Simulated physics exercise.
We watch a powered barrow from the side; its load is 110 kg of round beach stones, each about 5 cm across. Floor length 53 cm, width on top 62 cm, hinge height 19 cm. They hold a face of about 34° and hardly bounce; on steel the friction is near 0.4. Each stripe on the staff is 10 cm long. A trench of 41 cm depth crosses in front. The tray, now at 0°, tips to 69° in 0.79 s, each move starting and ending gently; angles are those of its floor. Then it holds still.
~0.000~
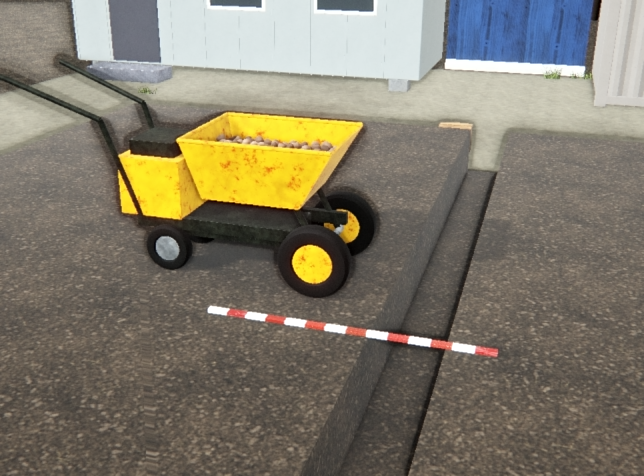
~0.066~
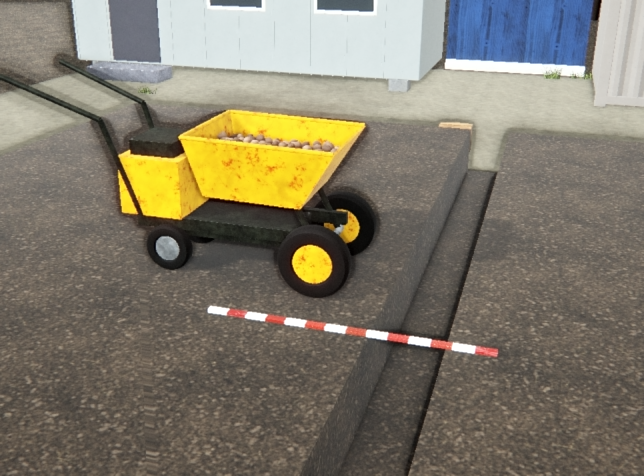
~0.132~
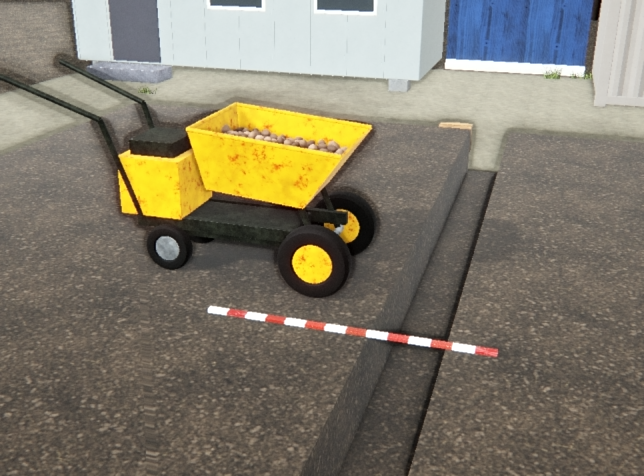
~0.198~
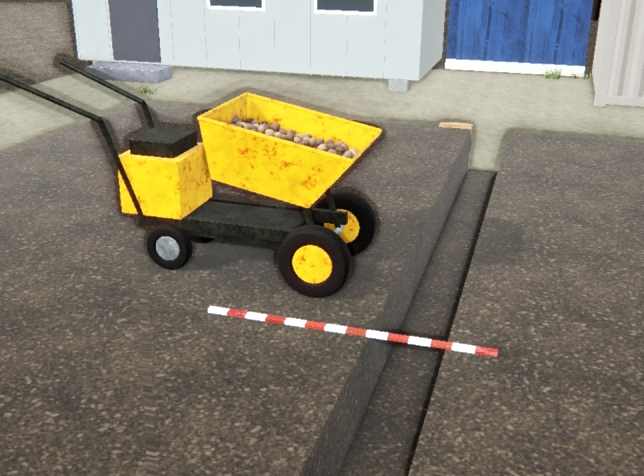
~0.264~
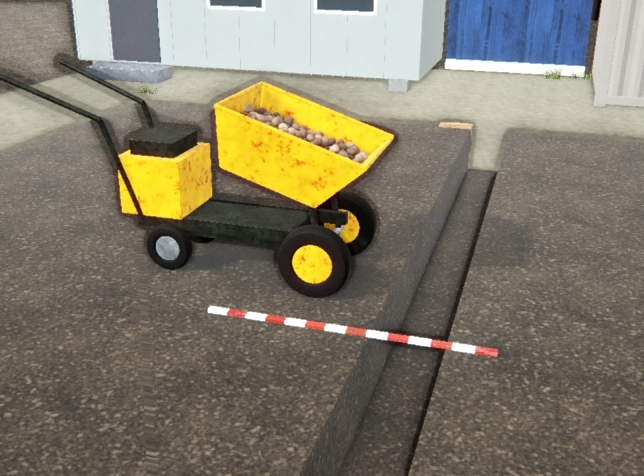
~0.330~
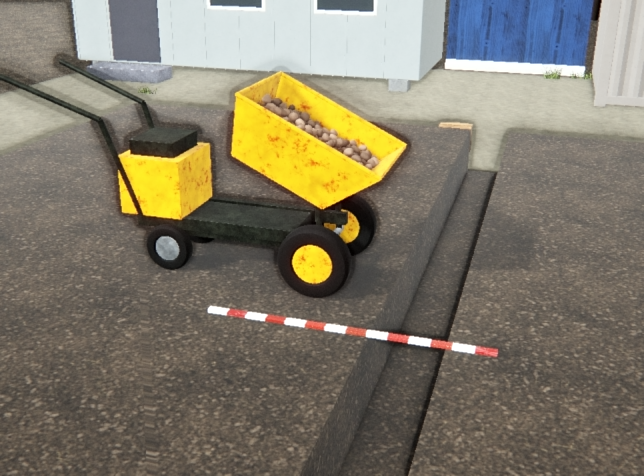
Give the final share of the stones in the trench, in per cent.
About 36 per cent.
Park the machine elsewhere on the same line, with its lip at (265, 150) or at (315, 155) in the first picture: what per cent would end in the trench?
About 90 and 50 per cent.
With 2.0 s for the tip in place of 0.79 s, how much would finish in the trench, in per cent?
In that case some 60 per cent.
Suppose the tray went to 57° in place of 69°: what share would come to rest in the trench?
In that case some 20 per cent.
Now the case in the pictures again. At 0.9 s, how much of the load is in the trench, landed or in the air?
Some 5 per cent.
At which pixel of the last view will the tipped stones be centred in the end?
Near (493, 293).
After 0.6 s the floor is at 58°; 100 % in the tray; the foremost stones are at (409, 211).
After 0.9 s the floor is at 69°; 76 % in the tray, 7 % in the trench, 17 % past the trench; the foremost stones are at (504, 271).
After 1.2 s the floor is at 69°; 31 % in the tray, 8 % in the trench, 61 % past the trench; the foremost stones are at (643, 305).
After 3.2 s the floor is at 69°; 0 % in the tray, 36 % in the trench, 64 % past the trench; the foremost stones are past the picture's edge.
